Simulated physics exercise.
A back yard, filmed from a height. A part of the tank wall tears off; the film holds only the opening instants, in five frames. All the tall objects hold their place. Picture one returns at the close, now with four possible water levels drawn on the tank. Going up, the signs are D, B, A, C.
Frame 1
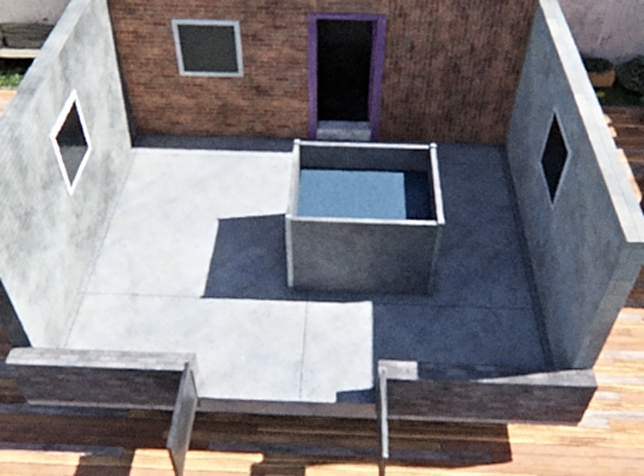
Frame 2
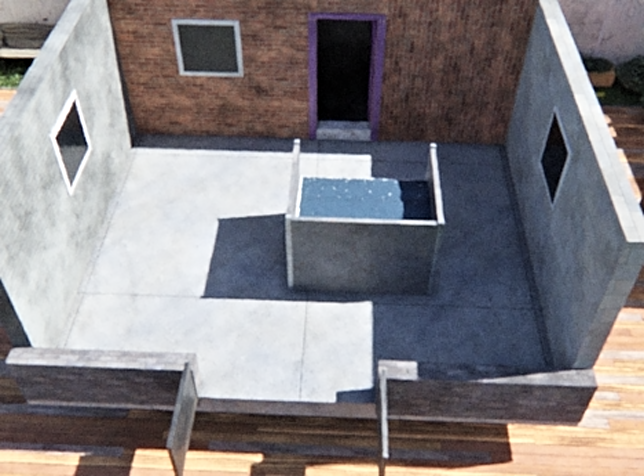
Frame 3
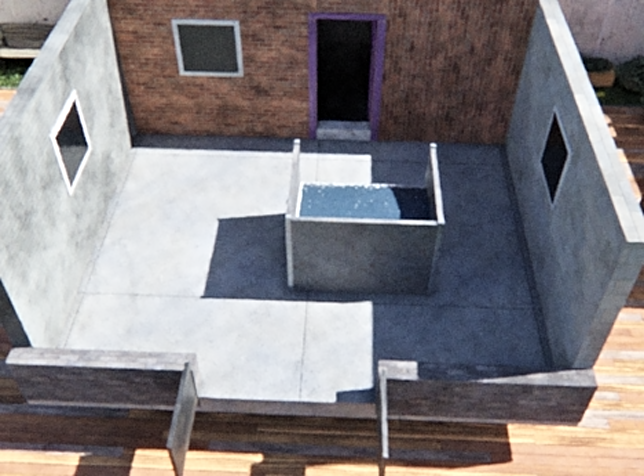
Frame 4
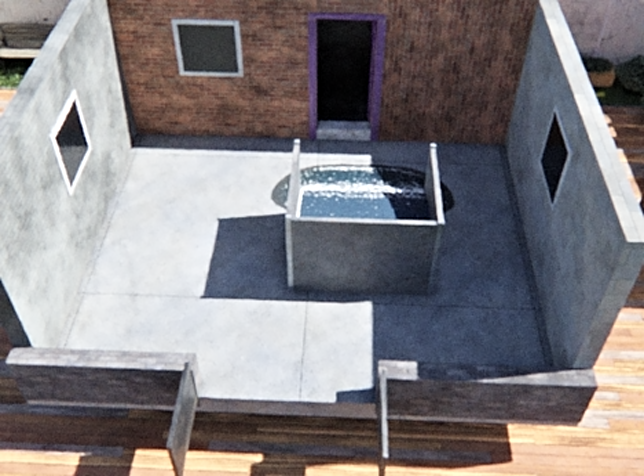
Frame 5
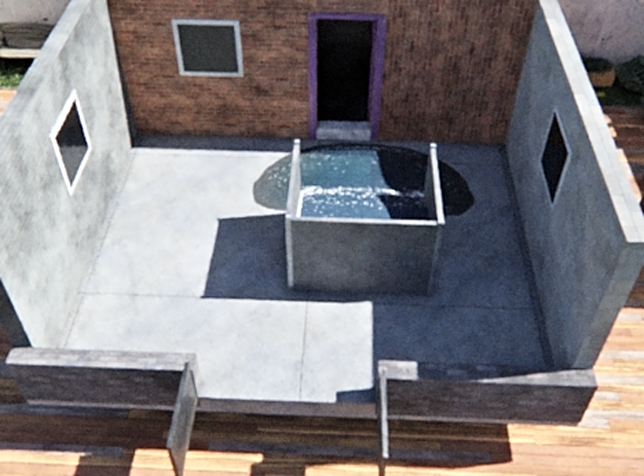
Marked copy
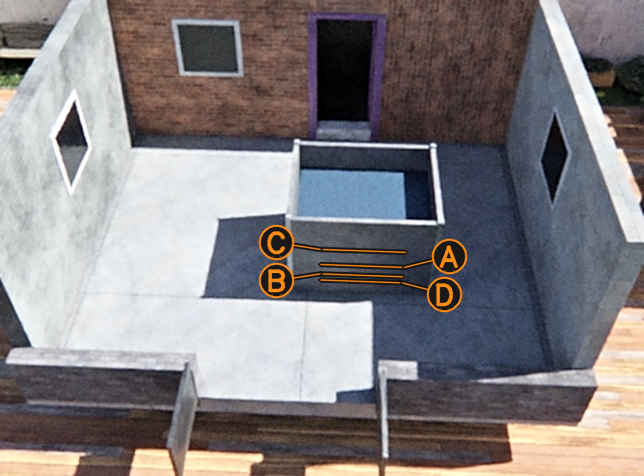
Water poured out the back of a square tank in a walled yard once its rear side was gone, spreading across the ground to the left and right in front of the purple doorway.
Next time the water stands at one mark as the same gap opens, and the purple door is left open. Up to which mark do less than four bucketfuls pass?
Use mark B.
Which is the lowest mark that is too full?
The answer is A.
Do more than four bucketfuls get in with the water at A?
Yes, that goes wrong.
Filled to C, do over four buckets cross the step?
Yes, it does.
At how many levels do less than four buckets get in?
Two.
On the marked copy, A at (362, 265); B at (361, 275); C at (363, 250); D at (361, 281); from the bottom up D, B, A, C.
For mark A, about 10 bucketfuls get in.
For mark B, a bucket or two gets in.
For mark C, dozens of bucketfuls pour in.
For mark D, nothing gets over.
